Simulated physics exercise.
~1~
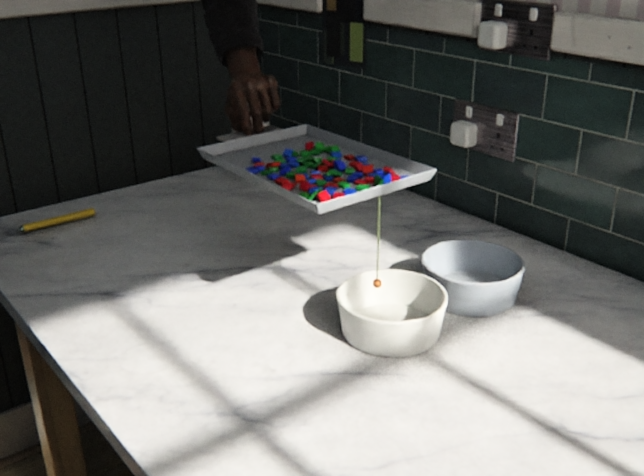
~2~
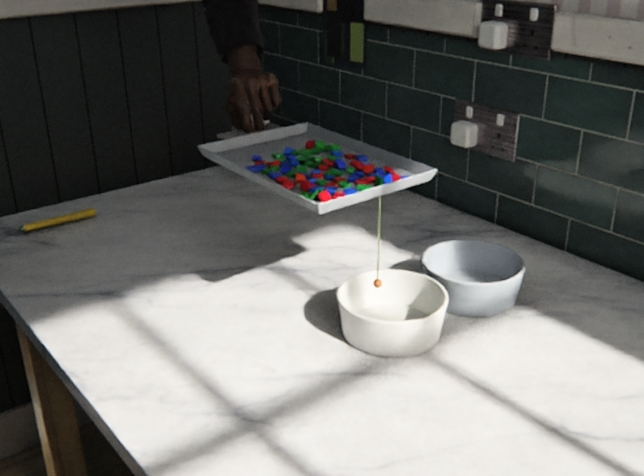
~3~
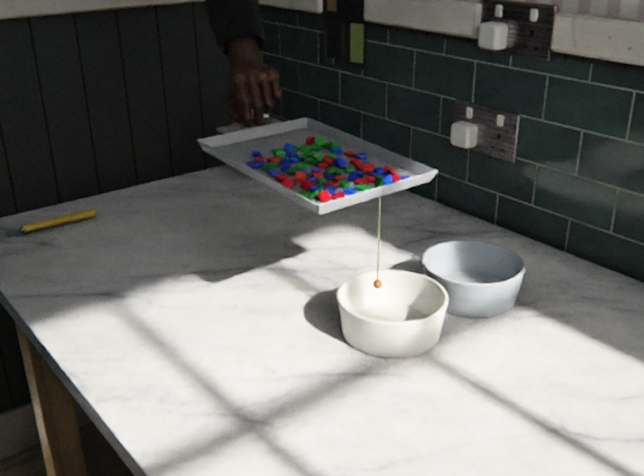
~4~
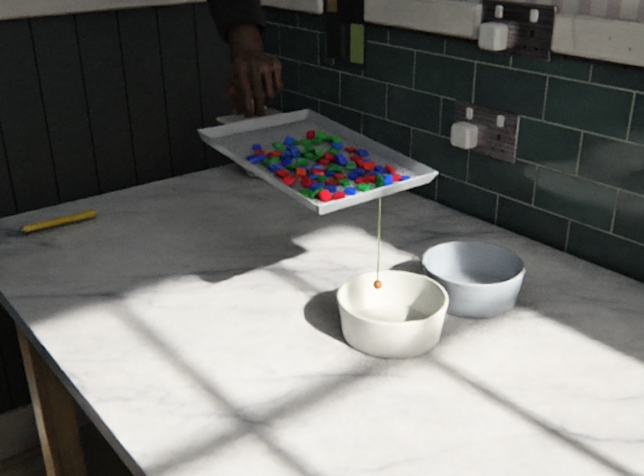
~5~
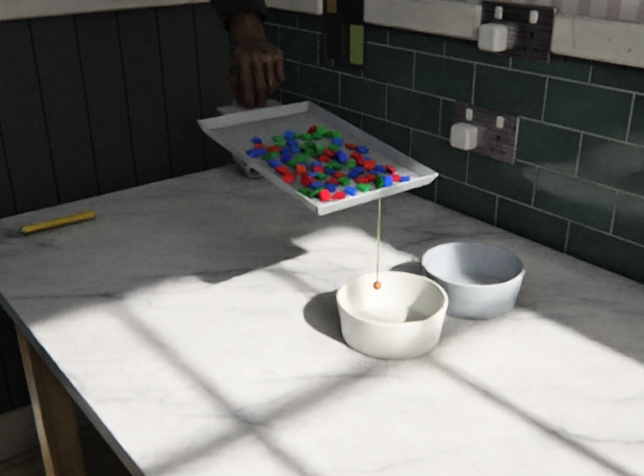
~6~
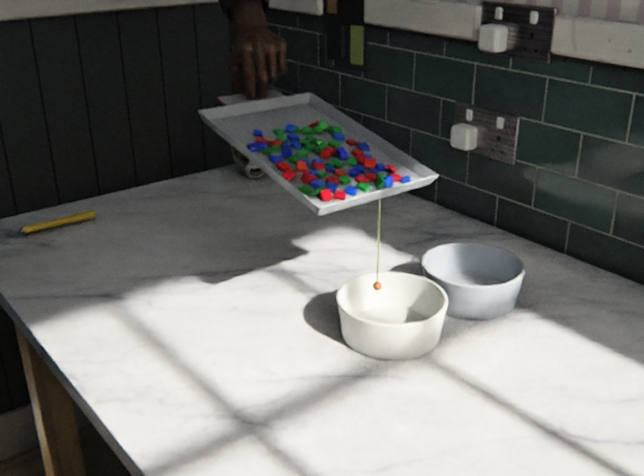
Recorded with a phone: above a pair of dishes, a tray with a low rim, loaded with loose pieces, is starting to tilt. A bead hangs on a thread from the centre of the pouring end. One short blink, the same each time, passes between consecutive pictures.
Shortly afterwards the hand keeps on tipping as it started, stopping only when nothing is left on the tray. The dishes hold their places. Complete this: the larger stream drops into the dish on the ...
... left.
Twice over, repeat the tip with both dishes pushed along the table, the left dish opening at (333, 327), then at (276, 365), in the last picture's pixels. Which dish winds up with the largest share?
Try 1: The right-side dish; try 2: The right-side dish.
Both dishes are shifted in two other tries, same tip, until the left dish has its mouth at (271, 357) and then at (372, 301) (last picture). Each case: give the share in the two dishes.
In turn about 60 and about 60 percent.
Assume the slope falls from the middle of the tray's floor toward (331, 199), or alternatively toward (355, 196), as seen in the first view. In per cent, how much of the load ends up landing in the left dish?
Roughly 10 percent, then 50 percent.
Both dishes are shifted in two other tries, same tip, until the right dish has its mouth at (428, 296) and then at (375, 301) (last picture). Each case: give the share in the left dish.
The first gives 30 %, the second 0 %.
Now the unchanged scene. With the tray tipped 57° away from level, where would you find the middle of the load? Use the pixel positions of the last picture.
Roughly (373, 174).
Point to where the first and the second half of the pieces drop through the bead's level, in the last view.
I'd say close to (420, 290) at first and close to (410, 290) later on.
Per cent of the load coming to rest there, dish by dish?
Estimate - left dish 60 percent, right dish 0 percent.
Just after the last frame, tray tipped steeply; almost all on the tray; just a few in the air.
A moment on, tray tipped right over; roughly a quarter on the tray; roughly a third in the left dish; just a few in the right dish; roughly a quarter outside both; roughly a quarter in the air.
Further on, tray tipped past a quarter turn; roughly half in the left dish; just a few in the right dish; roughly a third outside both.
When it is over, tray tipped past a quarter turn; roughly half in the left dish; just a few in the right dish; roughly a third outside both.
